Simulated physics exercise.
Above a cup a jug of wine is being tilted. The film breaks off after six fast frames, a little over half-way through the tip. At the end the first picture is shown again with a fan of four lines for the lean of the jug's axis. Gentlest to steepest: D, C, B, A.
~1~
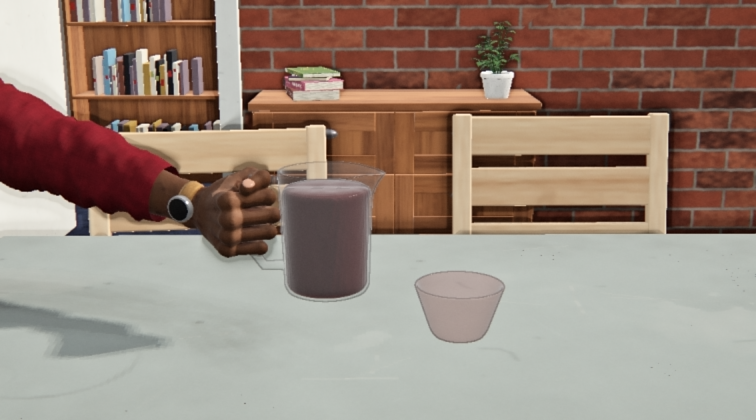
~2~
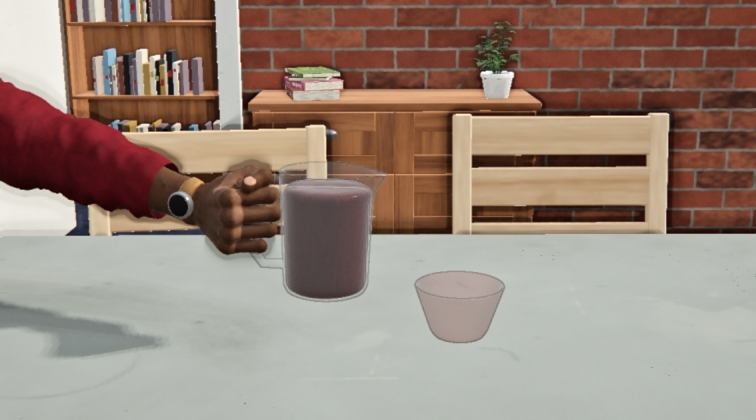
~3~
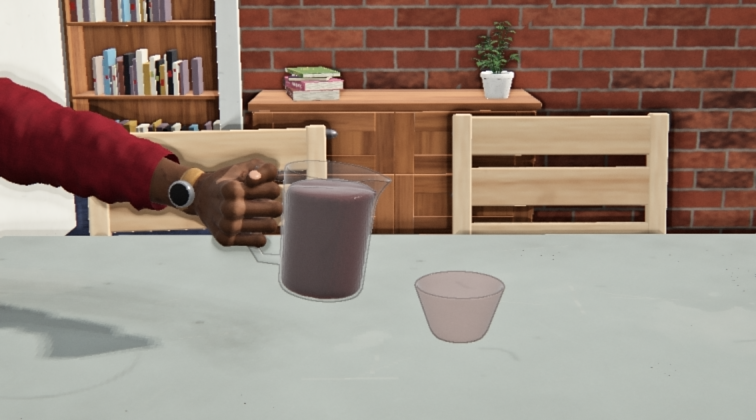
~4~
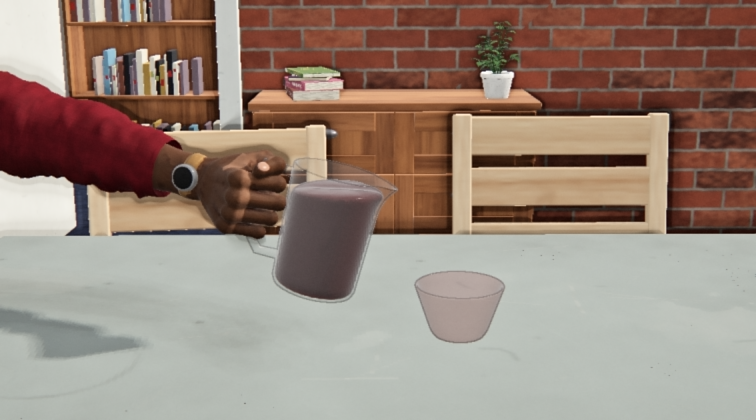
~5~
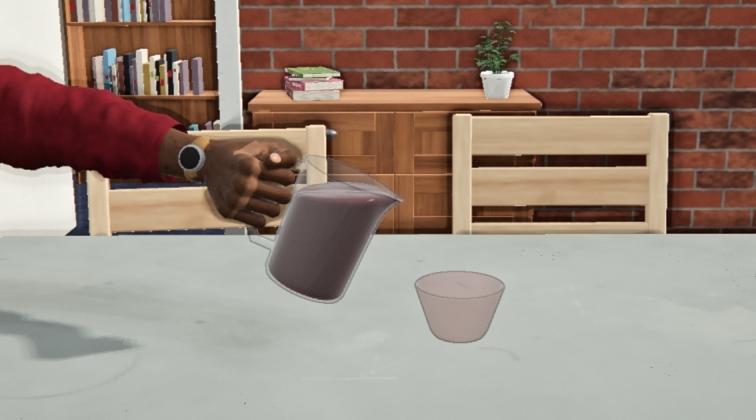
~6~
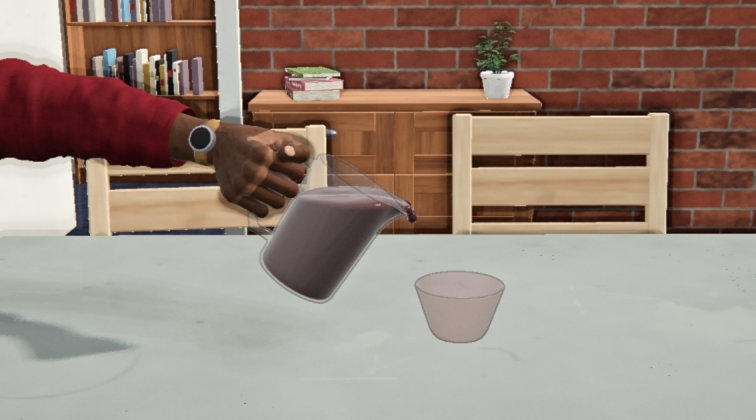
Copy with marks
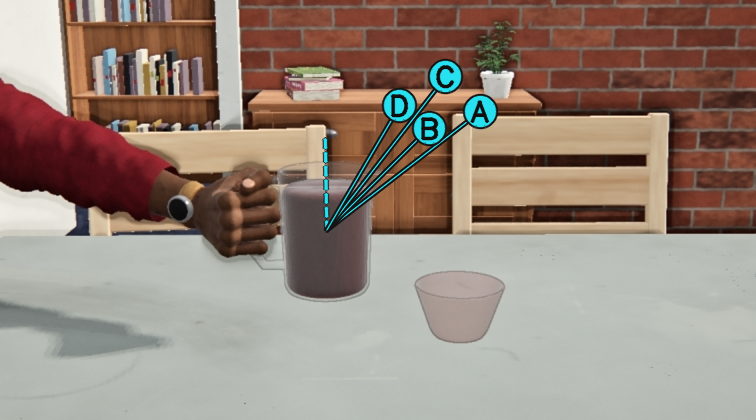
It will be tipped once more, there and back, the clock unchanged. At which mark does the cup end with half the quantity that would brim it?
Choose B.
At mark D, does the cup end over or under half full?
Under half.
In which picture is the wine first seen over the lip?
Picture 6.
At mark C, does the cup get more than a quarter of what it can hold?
Yes, clearly.
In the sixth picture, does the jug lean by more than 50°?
No, it does not.
On the marked copy, A at (467, 121); B at (417, 140); C at (435, 89); D at (391, 120).
If A is chosen, the cup ends with about 69 % of what it can hold.
If B is chosen, the cup ends with about 49 % of what it can hold.
If C is chosen, the cup ends with about 31 % of what it can hold.
If D is chosen, the cup ends with about 15 % of what it can hold.
